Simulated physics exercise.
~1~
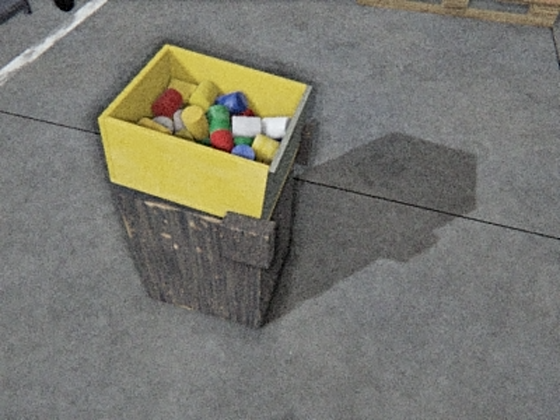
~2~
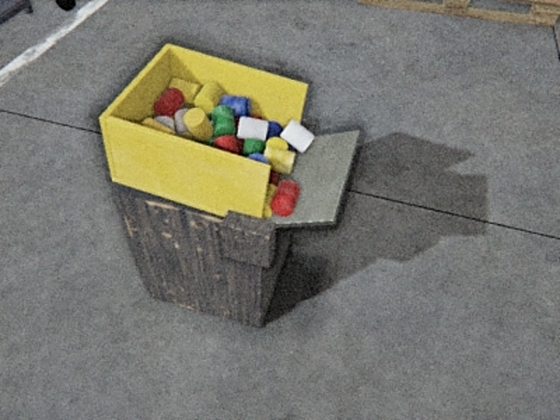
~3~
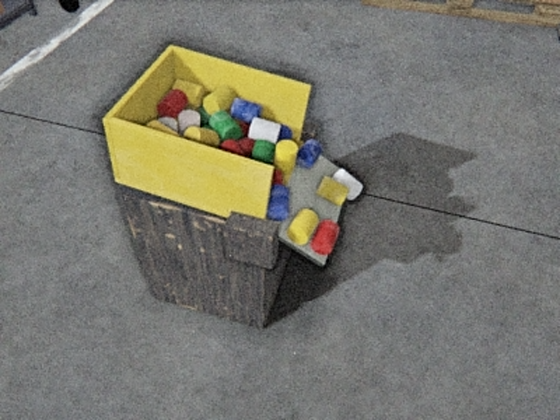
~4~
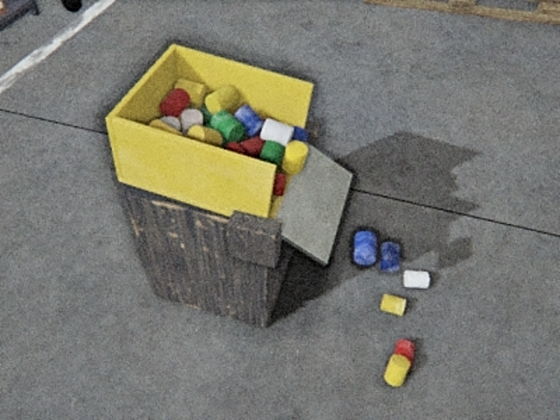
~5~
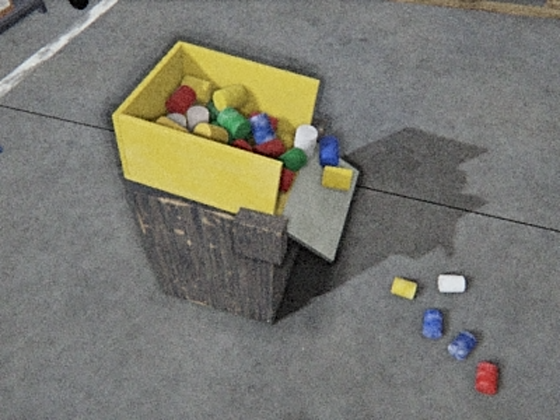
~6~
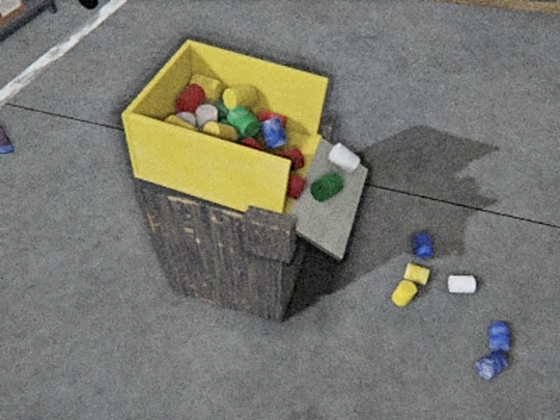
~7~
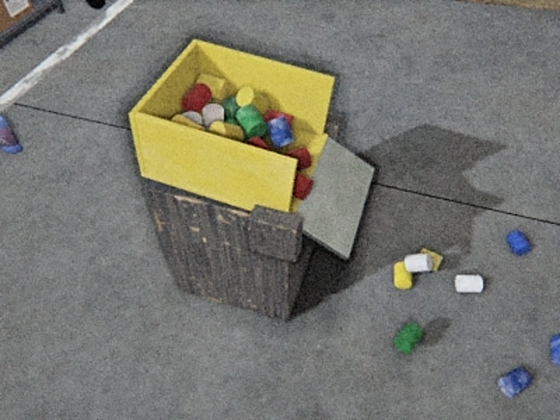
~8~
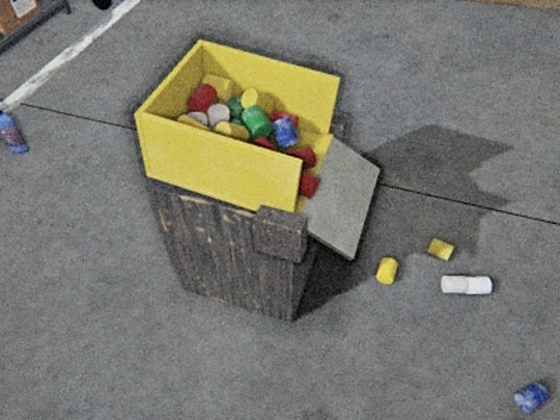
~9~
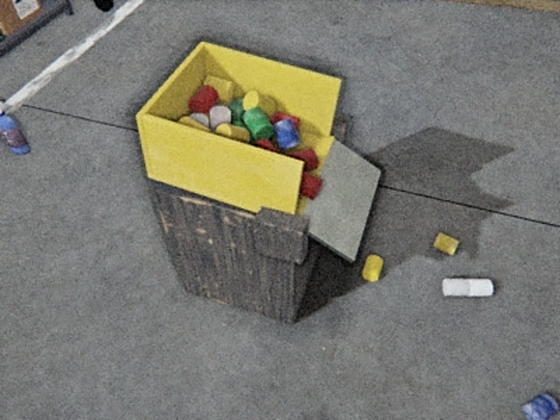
A yellow hopper of colourful jars stood on a dark wooden base as its right-hand flap dropped open, and several jars slid off, tumbled down and rolled across the grey floor, leaving the flap hanging down and most jars still inside.
